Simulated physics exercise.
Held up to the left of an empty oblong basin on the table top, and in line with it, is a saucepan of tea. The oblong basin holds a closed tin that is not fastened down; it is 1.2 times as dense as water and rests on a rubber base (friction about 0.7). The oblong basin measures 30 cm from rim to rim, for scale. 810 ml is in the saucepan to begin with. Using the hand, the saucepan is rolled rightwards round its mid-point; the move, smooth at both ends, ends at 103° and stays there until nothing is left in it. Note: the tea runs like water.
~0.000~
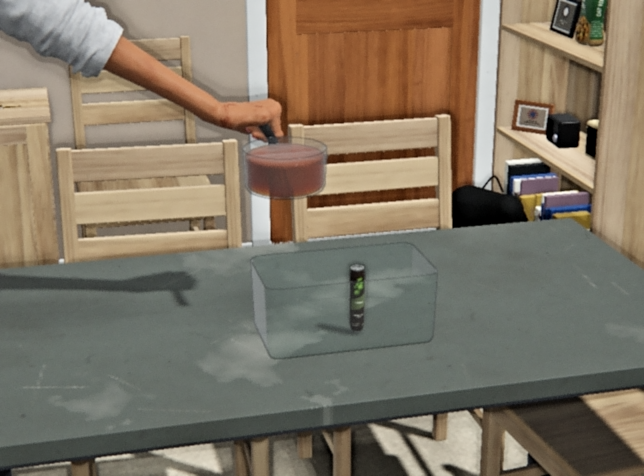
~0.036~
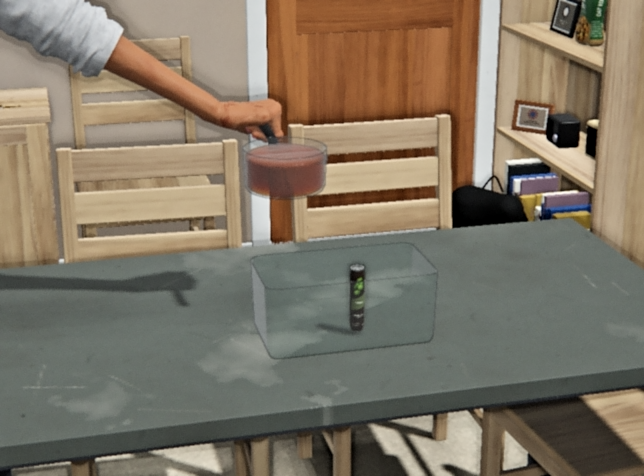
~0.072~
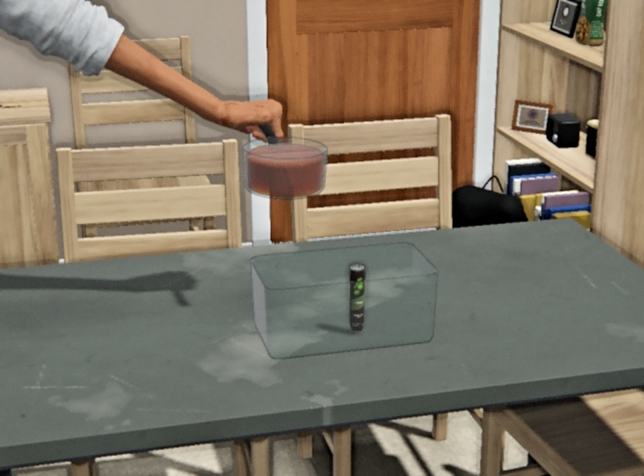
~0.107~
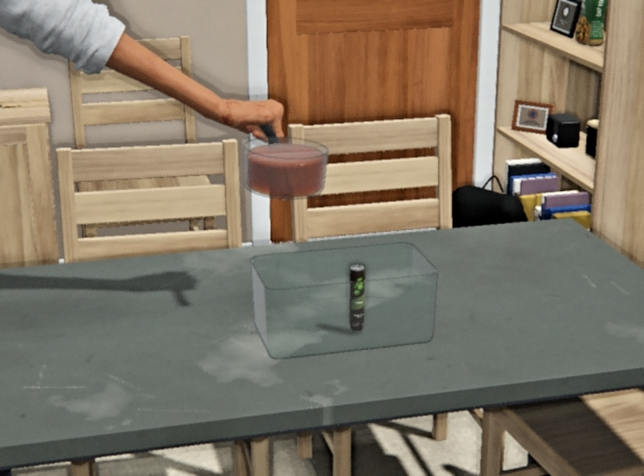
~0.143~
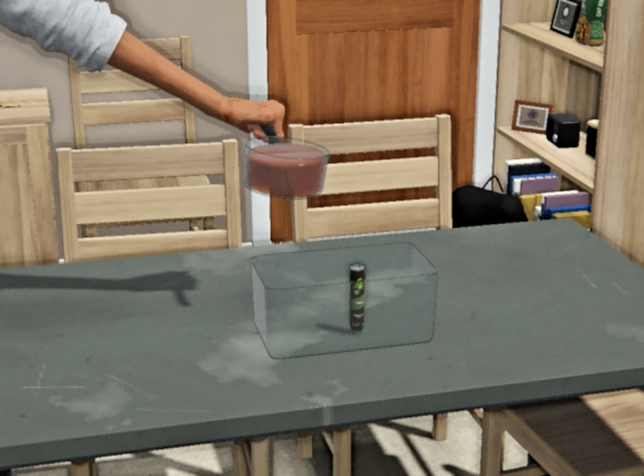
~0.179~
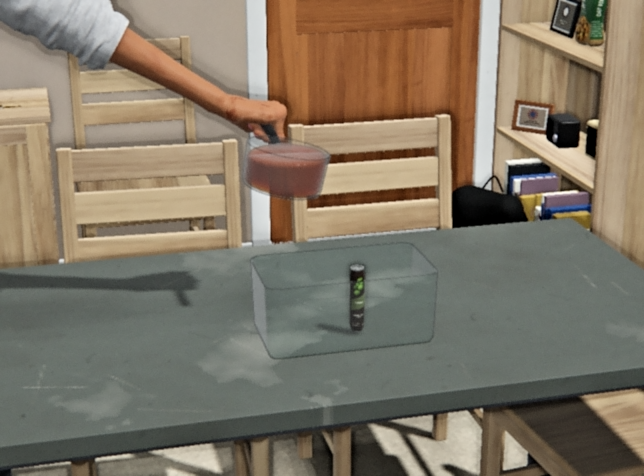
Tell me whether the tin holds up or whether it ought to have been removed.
The tin holds up.
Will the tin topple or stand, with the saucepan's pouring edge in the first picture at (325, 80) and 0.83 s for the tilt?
Then it goes over.
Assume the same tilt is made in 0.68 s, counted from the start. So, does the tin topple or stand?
Well, the tin simply holds firm.
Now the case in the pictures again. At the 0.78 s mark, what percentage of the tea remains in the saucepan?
10 in a hundred, give or take.
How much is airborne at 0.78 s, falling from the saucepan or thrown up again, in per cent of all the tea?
Around 14 percent of it is airborne.
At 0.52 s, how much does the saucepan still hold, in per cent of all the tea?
Roughly 52 percent.
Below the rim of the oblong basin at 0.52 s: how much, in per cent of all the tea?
Near 7 in a hundred.
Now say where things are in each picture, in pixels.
Tilt 0°; pouring edge (325, 146); surface from (245, 156) to (323, 151); the oblong basin's rim runs from (258, 274) to (425, 258); the tin's top is at (357, 270), in the first frame.
Tilt 0°; pouring edge (325, 146); surface from (245, 156) to (323, 151), in the second frame.
Tilt 2°; pouring edge (326, 147); surface from (245, 156) to (323, 151), in the third frame.
Tilt 4°; pouring edge (326, 149); surface from (246, 155) to (324, 152), in the fourth frame.
Tilt 7°; pouring edge (327, 151); surface from (246, 155) to (325, 152), in the fifth frame.
Tilt 11°; pouring edge (328, 154); surface from (246, 156) to (325, 152), in the sixth frame.
By 0.52 s the tilt is 72° and 53 per cent is still to pour; the tin stands where it began.
By 0.78 s the tilt is 102° and 9 per cent is still to pour; the tin stands where it began.
By 1.04 s the tilt is 103° and 1 per cent is still to pour; the tin stands where it began.
By 1.33 s the tilt is 103° and 0 per cent is still to pour; the tin stands where it began.
At rest the tin stands where it began.
